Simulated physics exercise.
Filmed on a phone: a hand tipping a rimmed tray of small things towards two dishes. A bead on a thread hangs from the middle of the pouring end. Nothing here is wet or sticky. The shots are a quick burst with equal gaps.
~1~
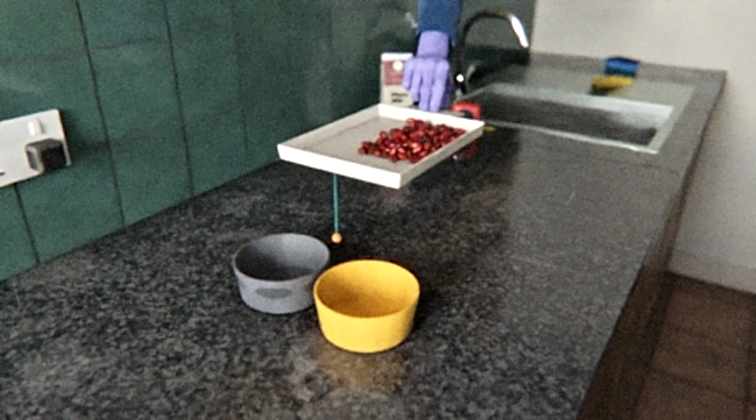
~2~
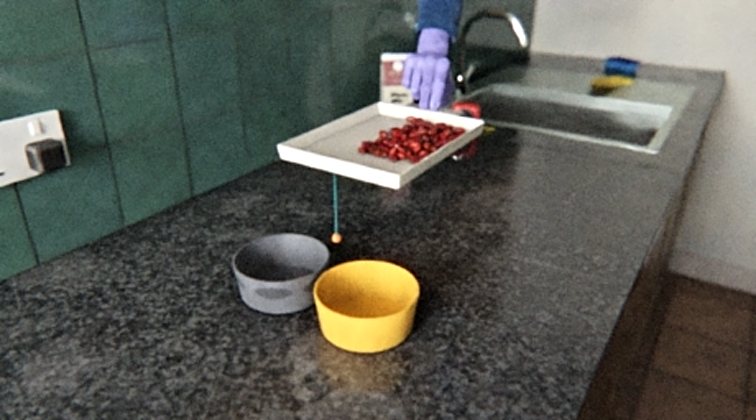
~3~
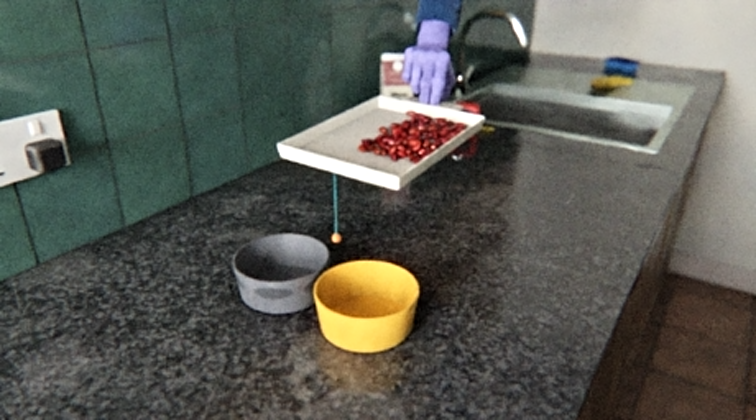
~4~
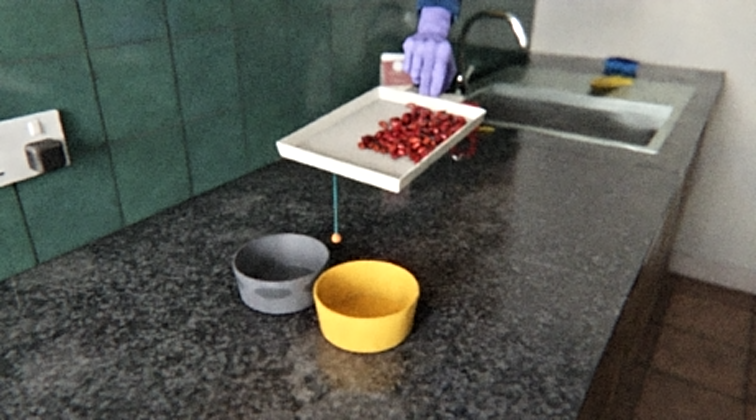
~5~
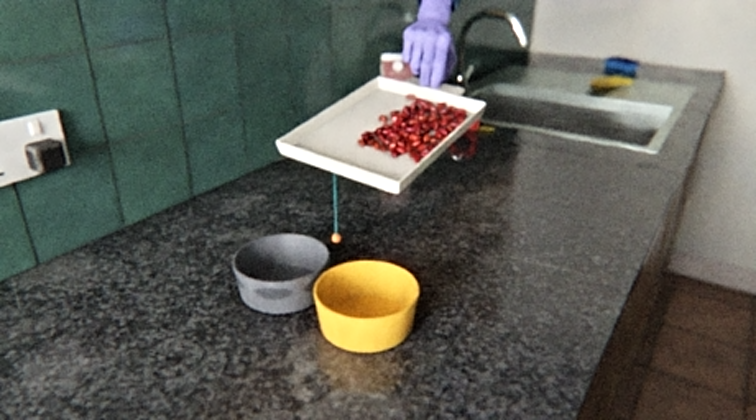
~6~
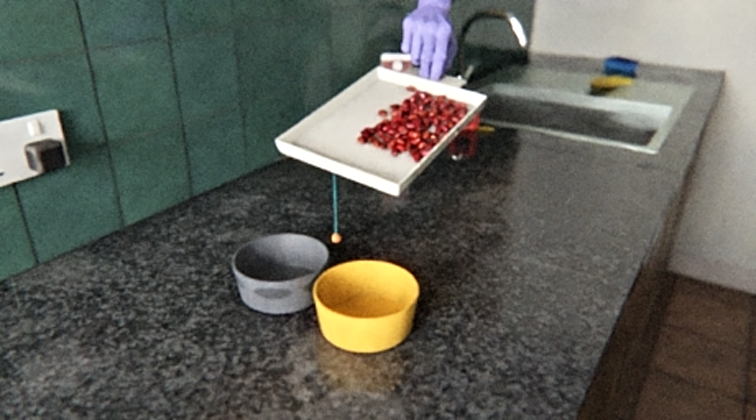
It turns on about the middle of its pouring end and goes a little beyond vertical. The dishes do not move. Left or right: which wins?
It favours the right-hand dish.
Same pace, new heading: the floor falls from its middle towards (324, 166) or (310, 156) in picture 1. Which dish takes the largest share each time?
The first try: The left dish. The second: The left one.
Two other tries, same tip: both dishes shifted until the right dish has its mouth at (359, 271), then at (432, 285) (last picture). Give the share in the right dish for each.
First some 90, then 40 per cent.
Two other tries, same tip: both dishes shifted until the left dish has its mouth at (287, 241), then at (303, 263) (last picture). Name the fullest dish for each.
In turn: Right; right.
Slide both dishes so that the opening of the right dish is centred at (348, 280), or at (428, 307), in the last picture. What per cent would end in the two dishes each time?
First some 70, then 50 per cent.
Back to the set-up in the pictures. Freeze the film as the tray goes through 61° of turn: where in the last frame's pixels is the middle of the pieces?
Around (397, 141).
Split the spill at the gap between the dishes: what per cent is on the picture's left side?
About 10 per cent.
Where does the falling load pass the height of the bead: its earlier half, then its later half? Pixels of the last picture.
At about (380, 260), then at (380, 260).
Soon after the last picture, tray tipped steeply; nearly all on the tray; a stray few in the air.
A little later, tray tipped past a quarter turn; most on the tray; a small part in the right dish; about a quarter in the air.
Later still, tray tipped past a quarter turn; most in the right dish; about a quarter outside both.
At rest, tray tipped past a quarter turn; most in the right dish; none in the left dish; about a quarter outside both.
